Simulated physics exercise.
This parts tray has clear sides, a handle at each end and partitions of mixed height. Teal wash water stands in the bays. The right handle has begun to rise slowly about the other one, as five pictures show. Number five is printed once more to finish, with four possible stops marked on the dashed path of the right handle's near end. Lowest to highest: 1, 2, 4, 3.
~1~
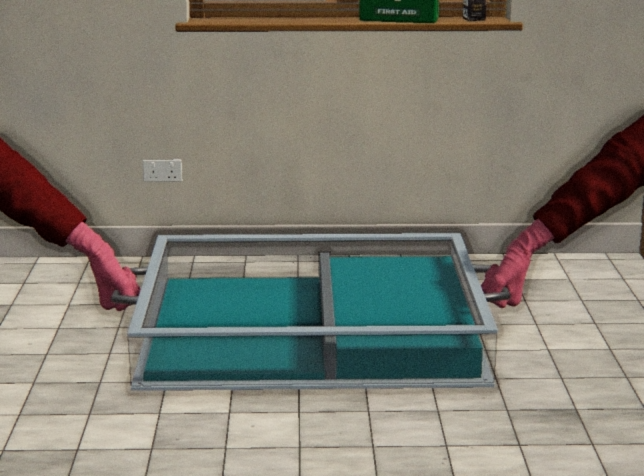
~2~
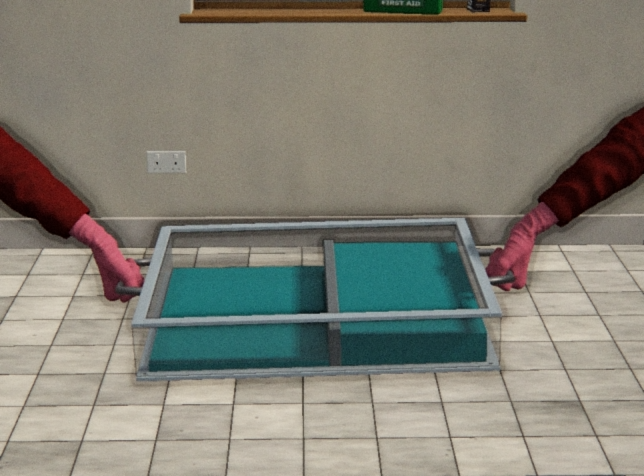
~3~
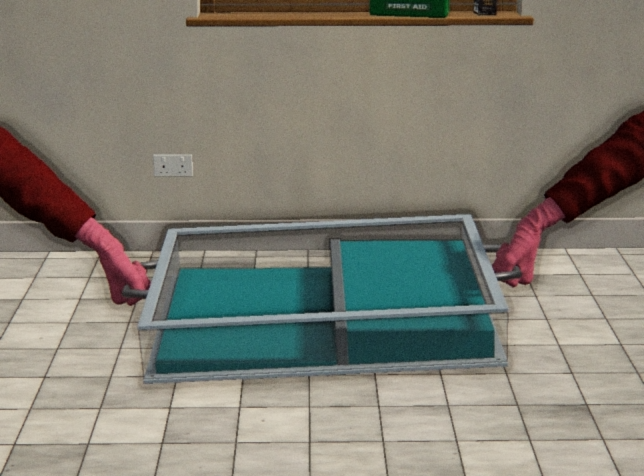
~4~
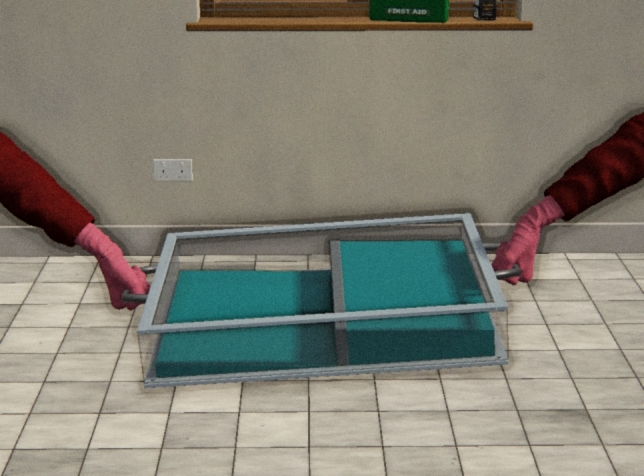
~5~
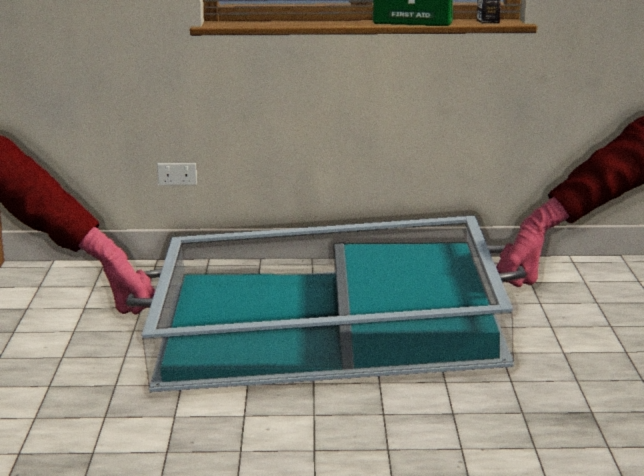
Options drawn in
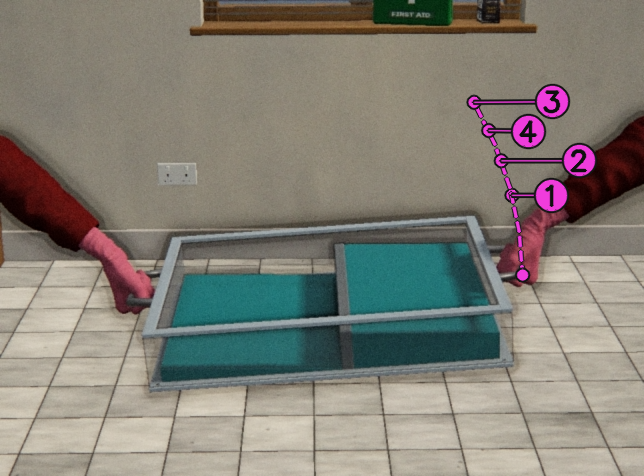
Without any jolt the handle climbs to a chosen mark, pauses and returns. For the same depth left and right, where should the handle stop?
Take 1.
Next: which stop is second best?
That is stop 2.
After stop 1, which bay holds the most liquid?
It is the left one.
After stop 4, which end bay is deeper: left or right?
The left end bay.
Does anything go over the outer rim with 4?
Yes.
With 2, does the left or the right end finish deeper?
The left end bay.
In magenta, 1 at (511, 195); 2 at (501, 160); 3 at (474, 102); 4 at (488, 130).
With 1, the two end bays stand about equally deep; nothing spills.
With 2, the left end bay stands much deeper than the other; nothing spills.
With 3, the left end bay stands a little deeper than the other; about 33 % goes over the rim.
With 4, the left end bay stands much deeper than the other; about 18 % goes over the rim.
